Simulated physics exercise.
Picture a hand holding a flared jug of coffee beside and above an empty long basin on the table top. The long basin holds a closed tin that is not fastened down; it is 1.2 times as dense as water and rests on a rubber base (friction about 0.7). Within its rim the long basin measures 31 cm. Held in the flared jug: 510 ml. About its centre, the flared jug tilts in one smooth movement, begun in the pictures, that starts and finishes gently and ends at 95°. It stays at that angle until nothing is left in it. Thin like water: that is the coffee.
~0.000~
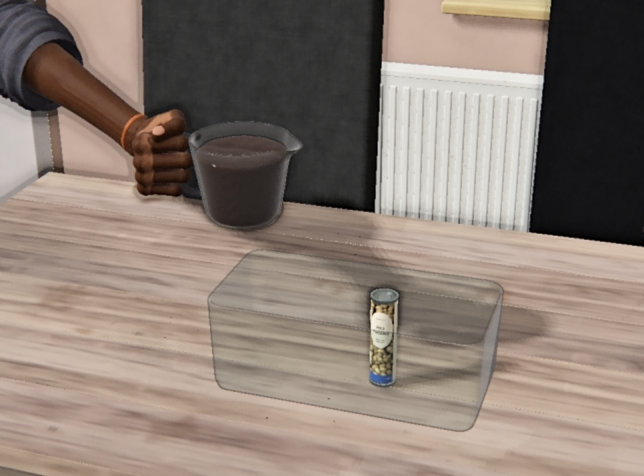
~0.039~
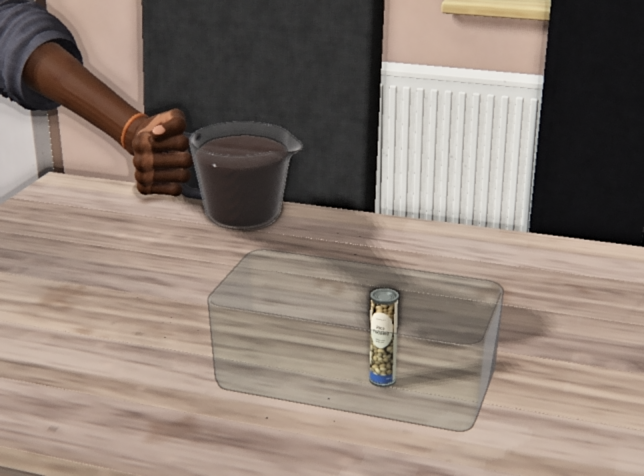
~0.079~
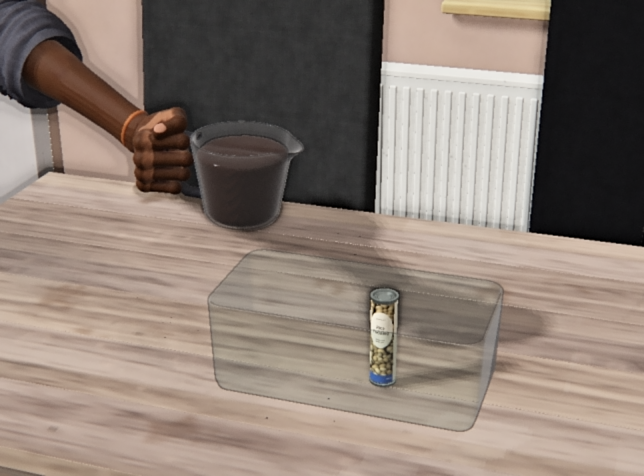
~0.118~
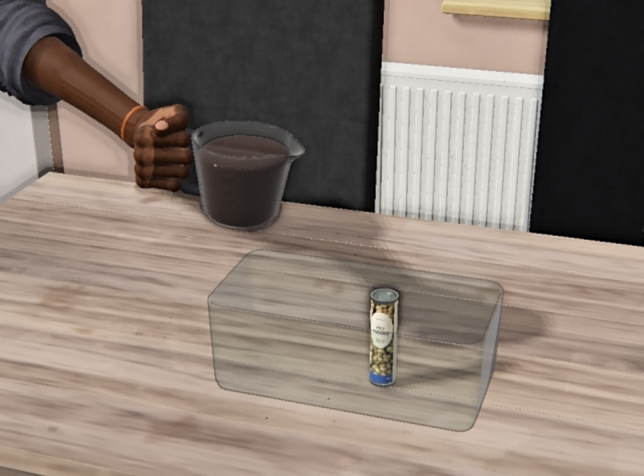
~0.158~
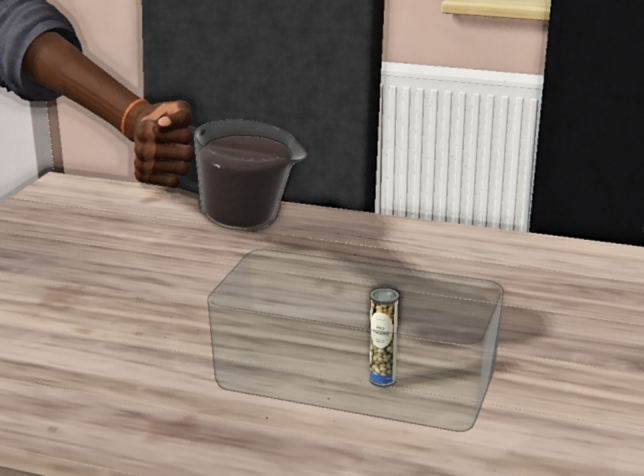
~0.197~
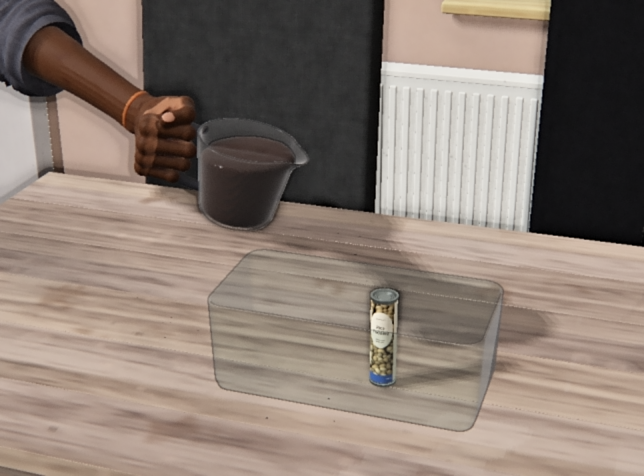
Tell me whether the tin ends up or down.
Up.
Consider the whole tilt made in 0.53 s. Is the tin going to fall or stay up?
In that case the tin stays vertical.
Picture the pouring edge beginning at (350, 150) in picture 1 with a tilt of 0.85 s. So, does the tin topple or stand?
After that, the tin overturns.
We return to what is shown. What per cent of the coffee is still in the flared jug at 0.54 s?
Near 68 in a hundred.
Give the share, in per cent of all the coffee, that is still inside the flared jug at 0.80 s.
Roughly 16 per cent.
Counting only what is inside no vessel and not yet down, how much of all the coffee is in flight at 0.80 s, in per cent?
Roughly 16 %.
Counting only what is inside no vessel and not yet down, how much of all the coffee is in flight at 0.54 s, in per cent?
About 24 per cent.
Then, 0.54 s in, the tilt is 68° and 67 per cent is still to pour; the tin stands where it began.
Then, 0.80 s in, the tilt is 94° and 16 per cent is still to pour; the tin stands where it began.
Then, 1.06 s in, the tilt is 95° and 1 per cent is still to pour; the tin stands where it began.
Then, 1.35 s in, the tilt is 95° and 0 per cent is still to pour; the tin stands where it began.
Finally, the tin stands where it began.
